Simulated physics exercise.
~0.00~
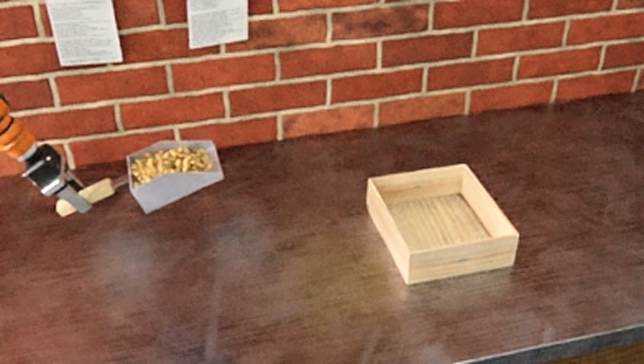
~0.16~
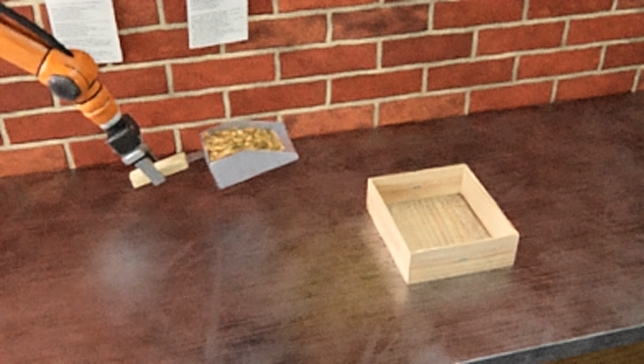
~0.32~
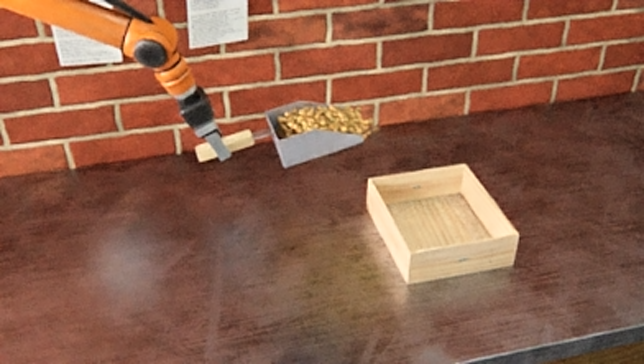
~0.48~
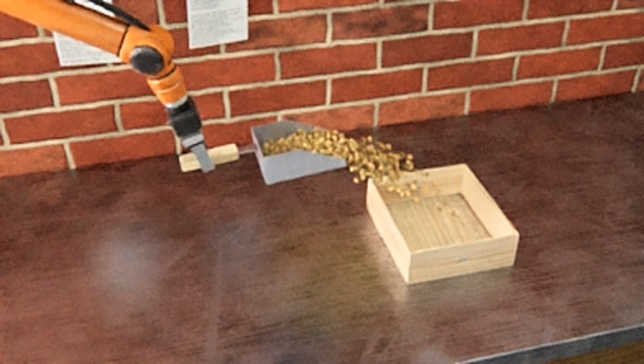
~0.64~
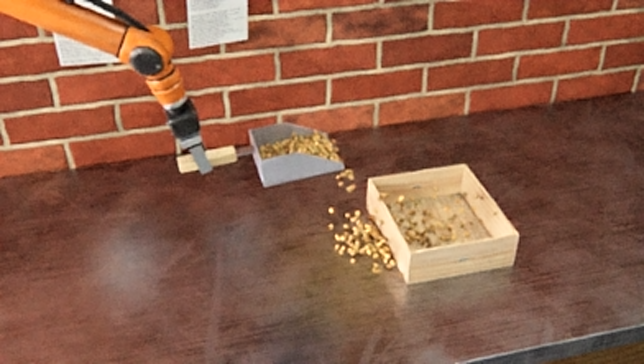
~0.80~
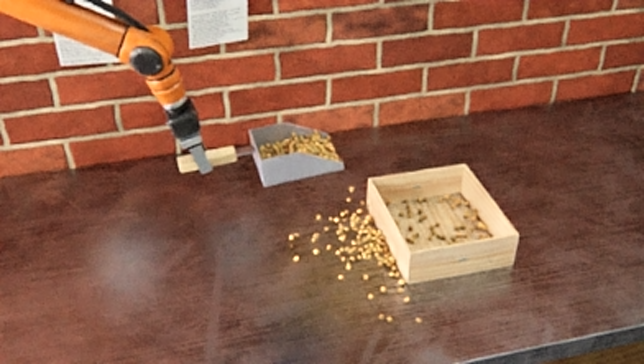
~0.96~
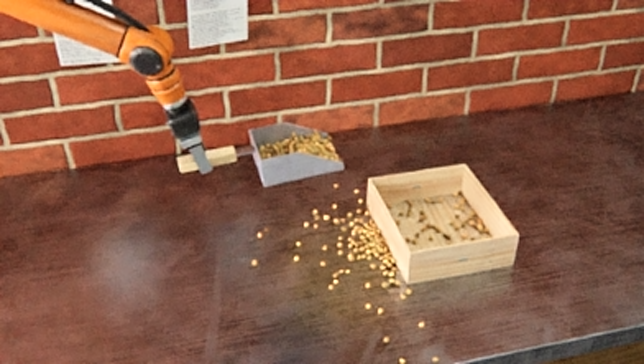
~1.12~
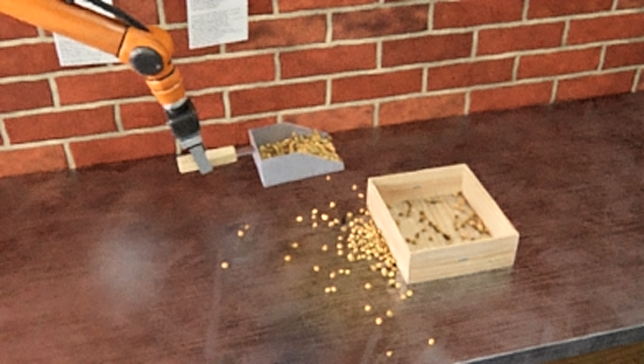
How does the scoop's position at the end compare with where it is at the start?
The scoop starts over at the left side of the table. It ends well to the right of there and slightly higher in view, close to the wooden box.
A robot arm moves a scoop right, spilling some chickpeas into and beside a wooden box.
